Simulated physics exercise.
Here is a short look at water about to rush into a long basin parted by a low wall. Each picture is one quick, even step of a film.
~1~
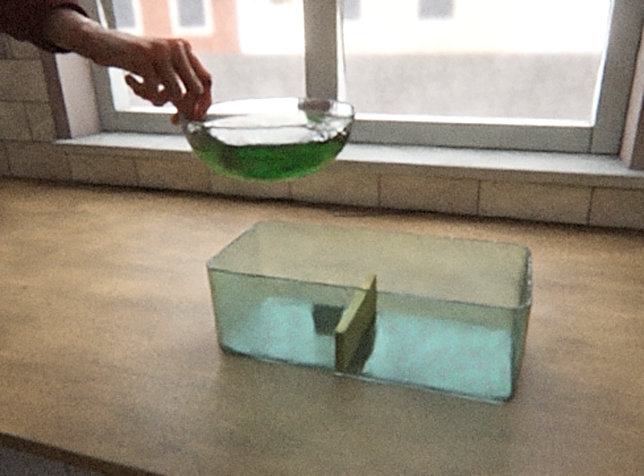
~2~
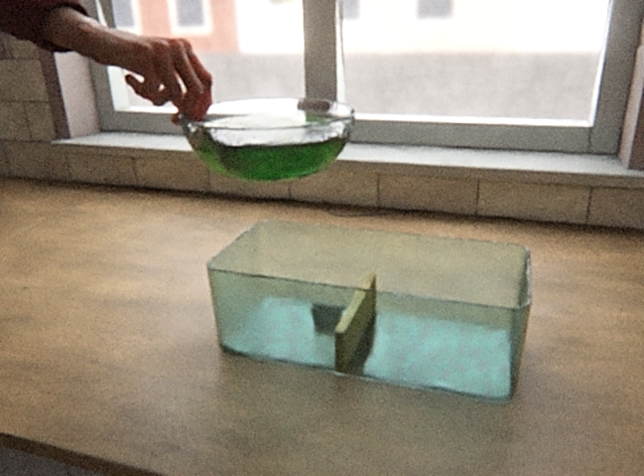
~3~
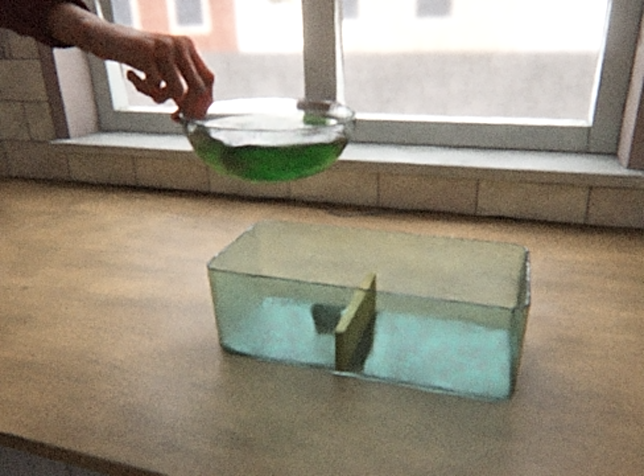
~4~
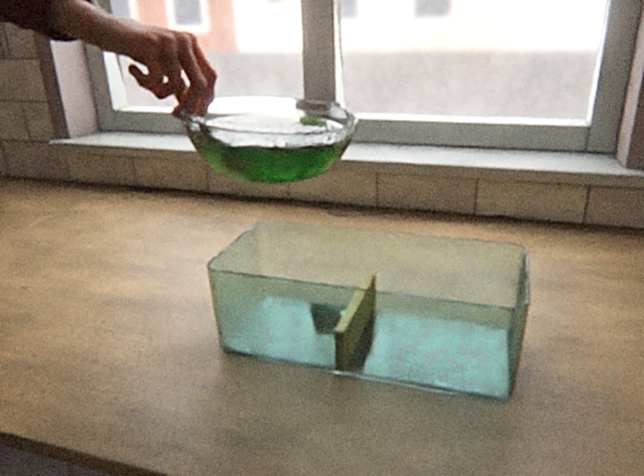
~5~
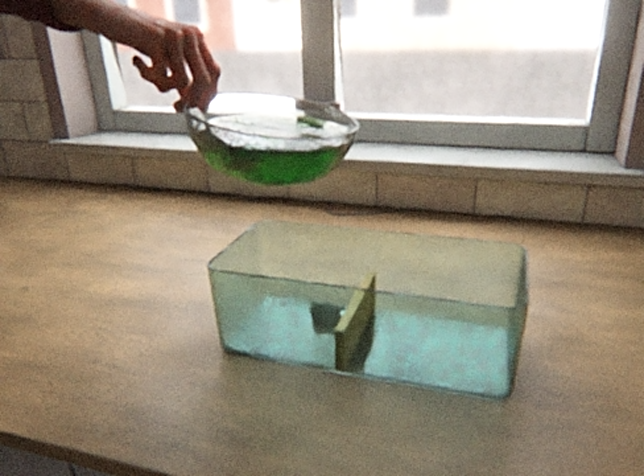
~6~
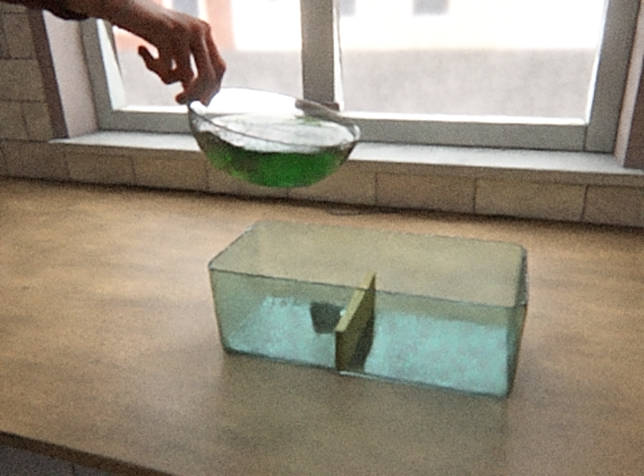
A clear glass bowl of green liquid, held at its left rim by a hand reaching in from the upper left, hangs above a wooden counter before a bright window, seen from slightly above. Below it sits a long, pale green glass basin with a bluish bottom and a low yellowish-green wall across its middle. The hand slowly tilts the bowl a little, lowering its right side, while the basin stays still.
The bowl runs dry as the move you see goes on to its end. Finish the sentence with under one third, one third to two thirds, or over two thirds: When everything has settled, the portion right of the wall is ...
When everything has settled, the portion right of the wall is over two thirds.
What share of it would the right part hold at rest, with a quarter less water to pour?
75 %.
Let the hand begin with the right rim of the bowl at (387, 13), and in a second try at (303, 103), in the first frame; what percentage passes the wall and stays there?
In order: Close to 85 and 40 percent.
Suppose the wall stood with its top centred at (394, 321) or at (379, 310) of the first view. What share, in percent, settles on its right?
The first position gives around 40 percent, the second around 60 percent.
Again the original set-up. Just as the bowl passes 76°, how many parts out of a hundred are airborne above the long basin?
Some 45 per cent.
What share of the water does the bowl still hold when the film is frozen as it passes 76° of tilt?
Around 25 percent remains.
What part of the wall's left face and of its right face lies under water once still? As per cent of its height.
Left side: Approx. 20 %; right side: Approx. 50 %.
A moment on, the bowl is tipped on its side and 23 per cent is still to pour, 0 is left of the wall and 33 right of it.
Next, the bowl is tipped right over and 0 per cent is still to pour, 21 is left of the wall and 74 right of it.
Then the bowl is tipped right over and 0 per cent is still to pour, 23 is left of the wall and 76 right of it.
Later the bowl is tipped right over and 0 per cent is still to pour, 23 is left of the wall and 76 right of it.
Finally, 23 per cent lies left of the wall, 76 right of it and 1 outside.
